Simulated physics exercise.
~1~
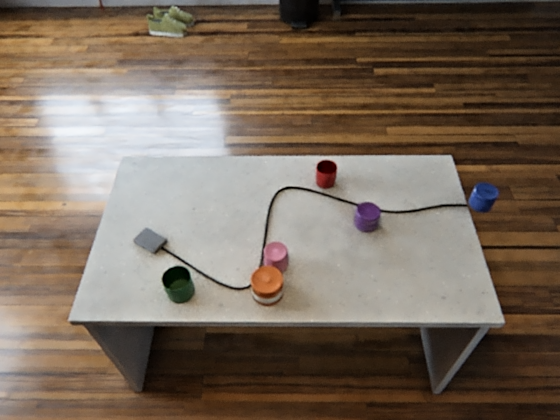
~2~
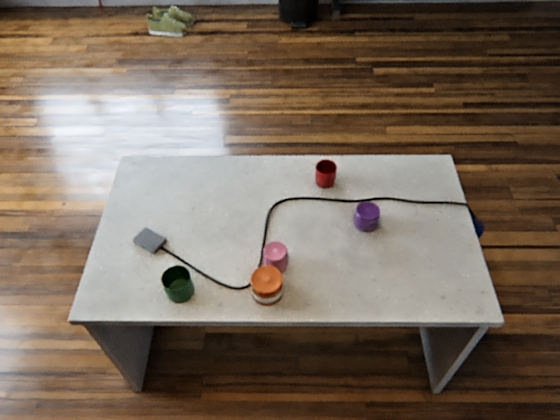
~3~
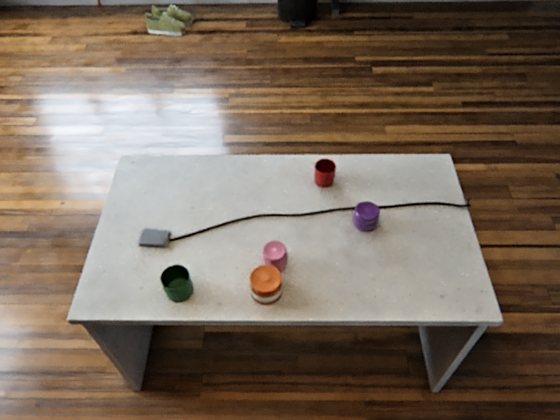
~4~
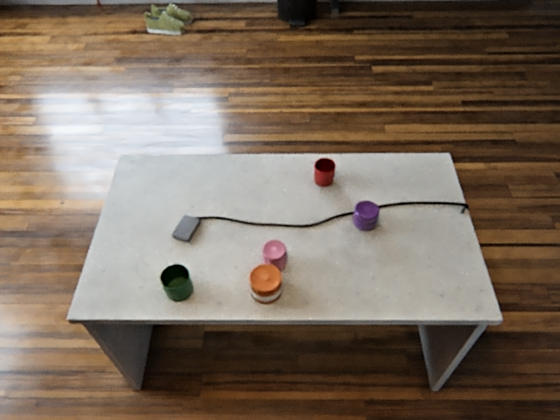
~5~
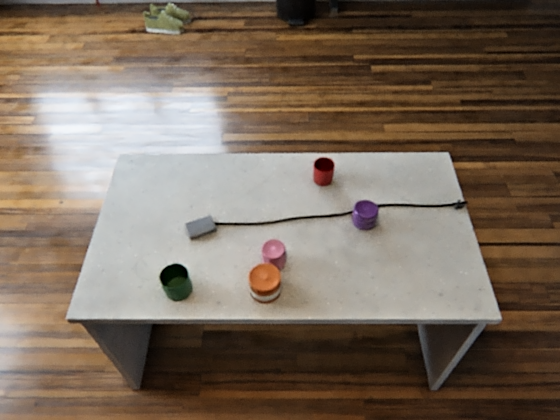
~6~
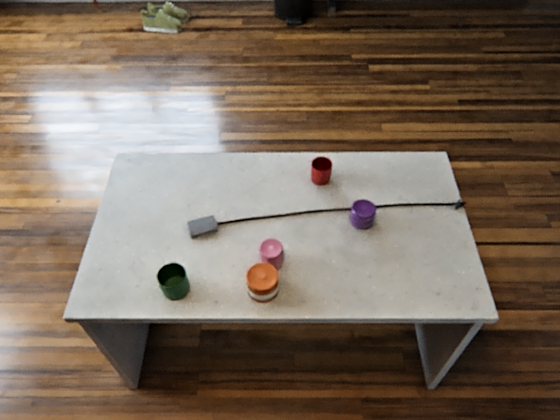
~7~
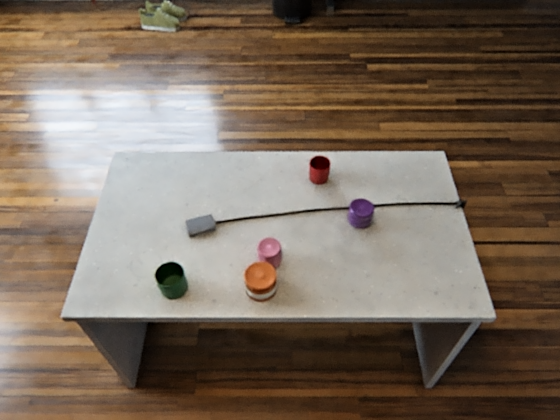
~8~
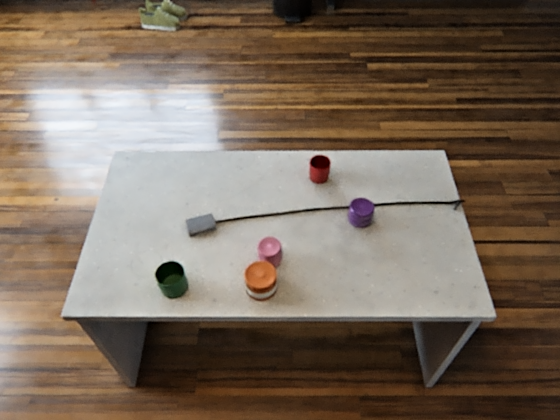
On a pale desk standing on a wooden floor, a thin dark cable curves from a small grey phone at the left, past several tubs and cups, to a blue speaker just over the right edge. The speaker drops and turns, passing out of sight below the desktop while the phone stays put. The cable then loses its bends and pulls the phone to the right, swivelling it as it slides. The phone soon stops near the middle left, still on the desk, with the cable stretched to the right edge and the tubs and cups unmoved.
